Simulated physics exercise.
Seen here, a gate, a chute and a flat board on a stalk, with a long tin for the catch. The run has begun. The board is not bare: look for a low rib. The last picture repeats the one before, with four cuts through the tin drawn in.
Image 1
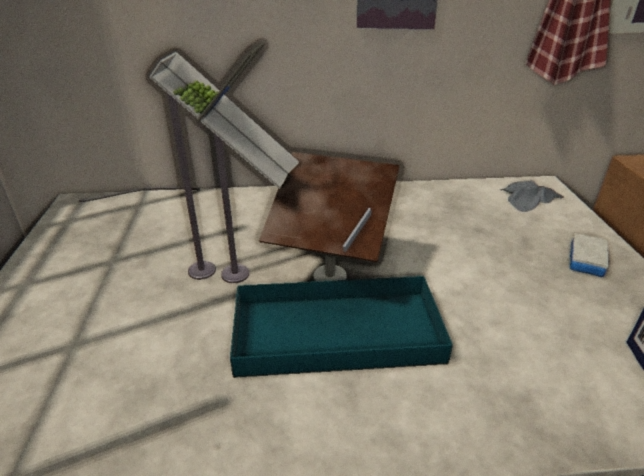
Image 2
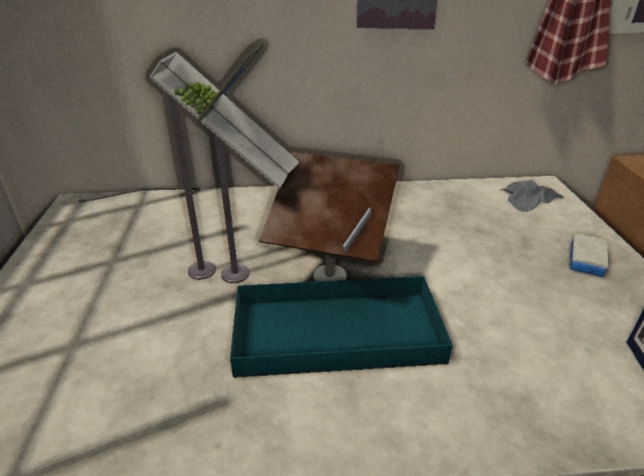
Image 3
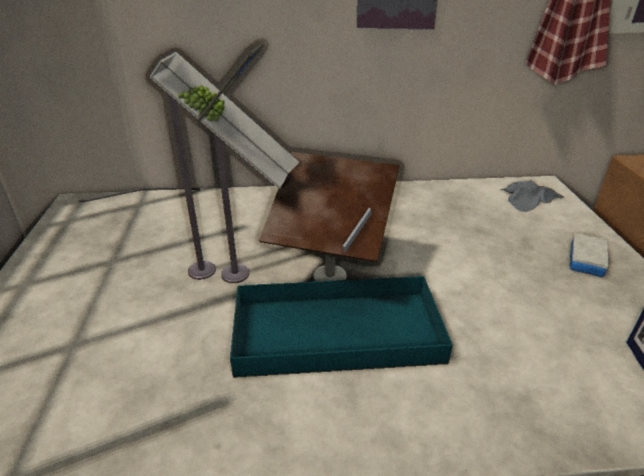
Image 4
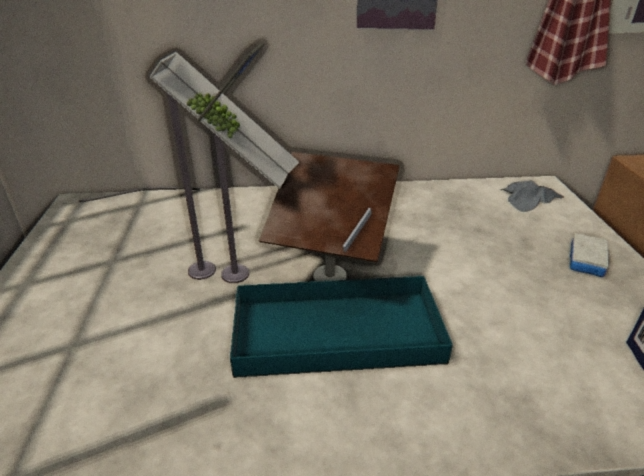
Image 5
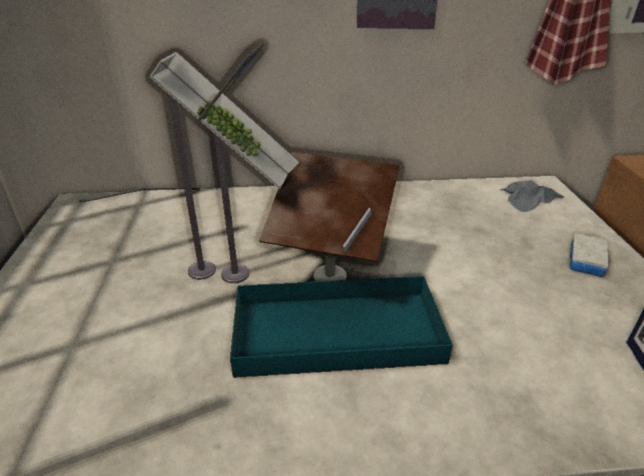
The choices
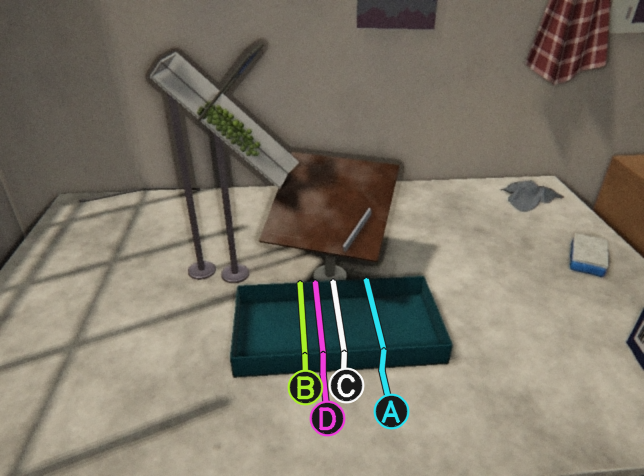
Bright green peas bunched near the top of a pale, sloping chute at the upper left start to slide down it, stretching into a longer streak along its lower half. The chute slants on two thin dark posts toward a tilted brown board with a short grey rib, behind an empty teal tin. The unmoving, slightly raised view shows a pale tabletop crossed by shadows, with a grey cloth and blue-and-white sponge at right.
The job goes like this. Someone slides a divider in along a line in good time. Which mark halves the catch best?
Line D does it best.
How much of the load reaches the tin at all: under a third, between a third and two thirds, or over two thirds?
Over two thirds.
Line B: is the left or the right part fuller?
The right side.
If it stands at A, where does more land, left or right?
More lands on the left.
On the marked copy, line A crosses the front rim at (383, 349); line B crosses the front rim at (304, 354); line C crosses the front rim at (344, 351); line D crosses the front rim at (323, 353).
With A, of what is caught, nearly all on the left of the divider, a small part on the right.
With B, of what is caught, a small part on the left of the divider, most on the right.
With C, of what is caught, most on the left of the divider, about a quarter on the right.
With D, of what is caught, about half on the left of the divider, about half on the right.
